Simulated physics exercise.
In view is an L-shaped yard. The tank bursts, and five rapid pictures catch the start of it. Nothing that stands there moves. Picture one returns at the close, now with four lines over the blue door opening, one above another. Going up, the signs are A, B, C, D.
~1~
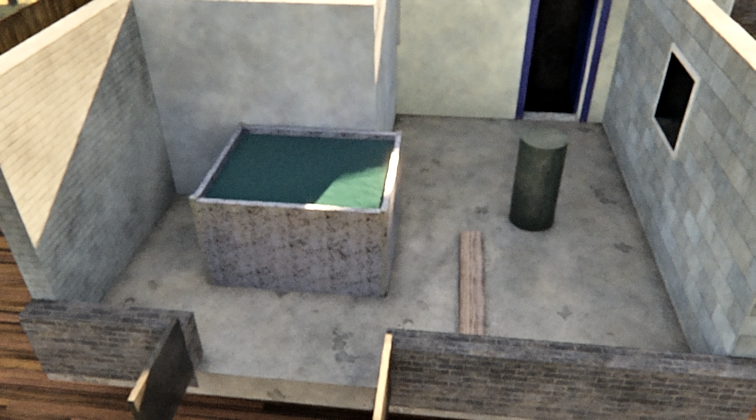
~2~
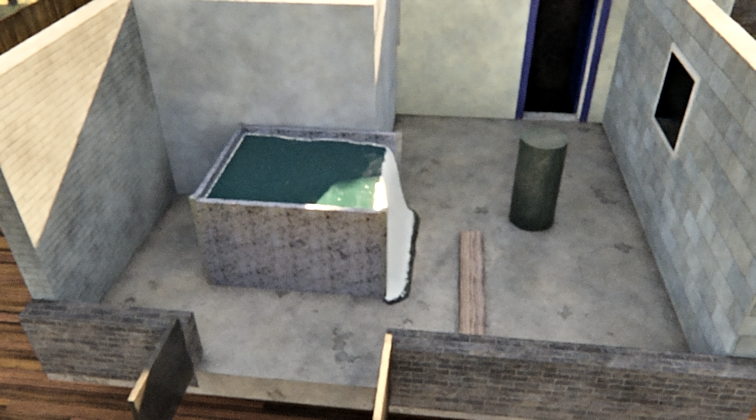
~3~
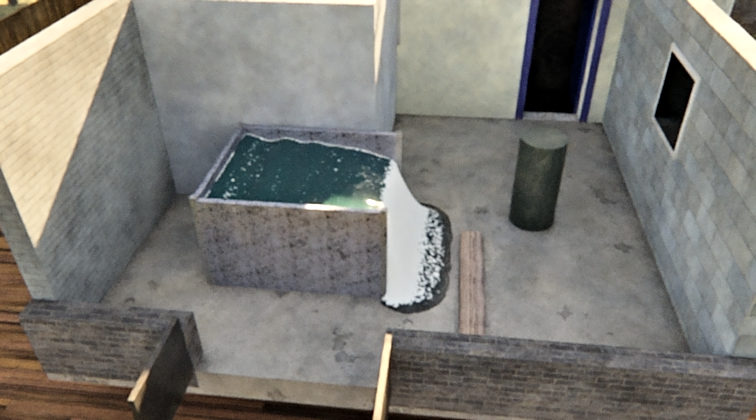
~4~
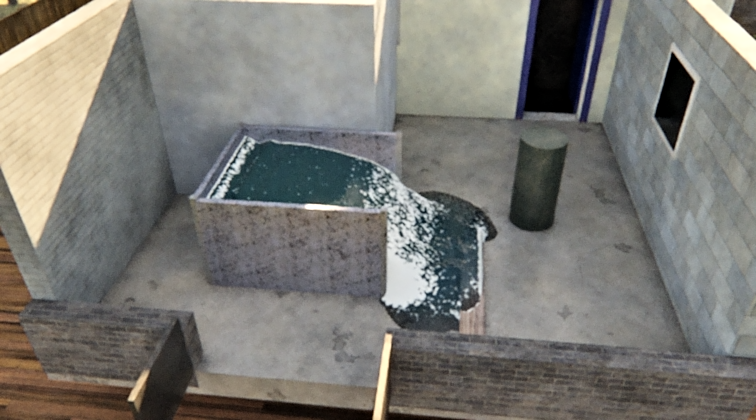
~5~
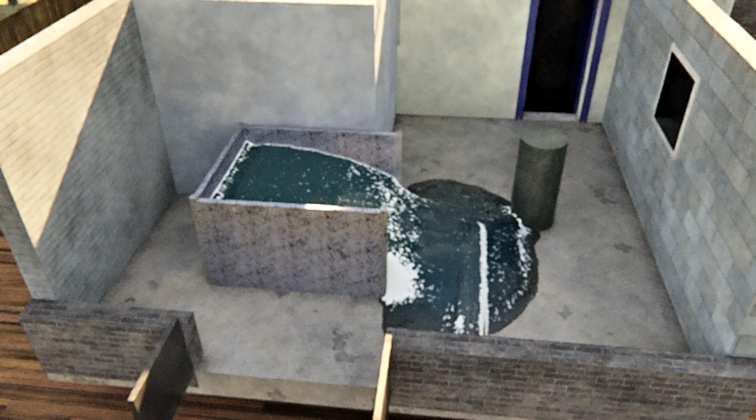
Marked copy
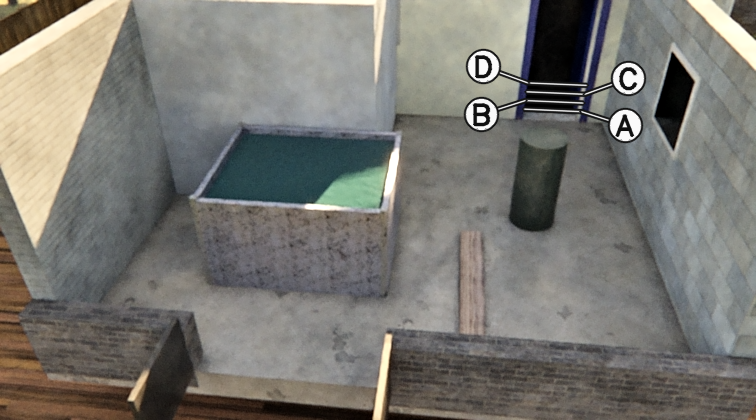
In a walled yard, green water pours from the right side of a stone tank, spreading over a plank to a dark cylinder.
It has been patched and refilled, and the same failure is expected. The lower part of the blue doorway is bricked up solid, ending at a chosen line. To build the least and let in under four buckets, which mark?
B is the one.
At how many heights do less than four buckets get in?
Three.
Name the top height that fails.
It is A.
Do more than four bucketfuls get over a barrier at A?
Yes, it does.
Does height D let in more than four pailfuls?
No.
On the marked copy, A at (552, 110); B at (554, 101); C at (555, 93); D at (557, 84); from the bottom up A, B, C, D.
With A, about 11 bucketfuls get in.
With B, a splash gets over, under a bucket.
With C, nothing gets over.
With D, nothing gets over.
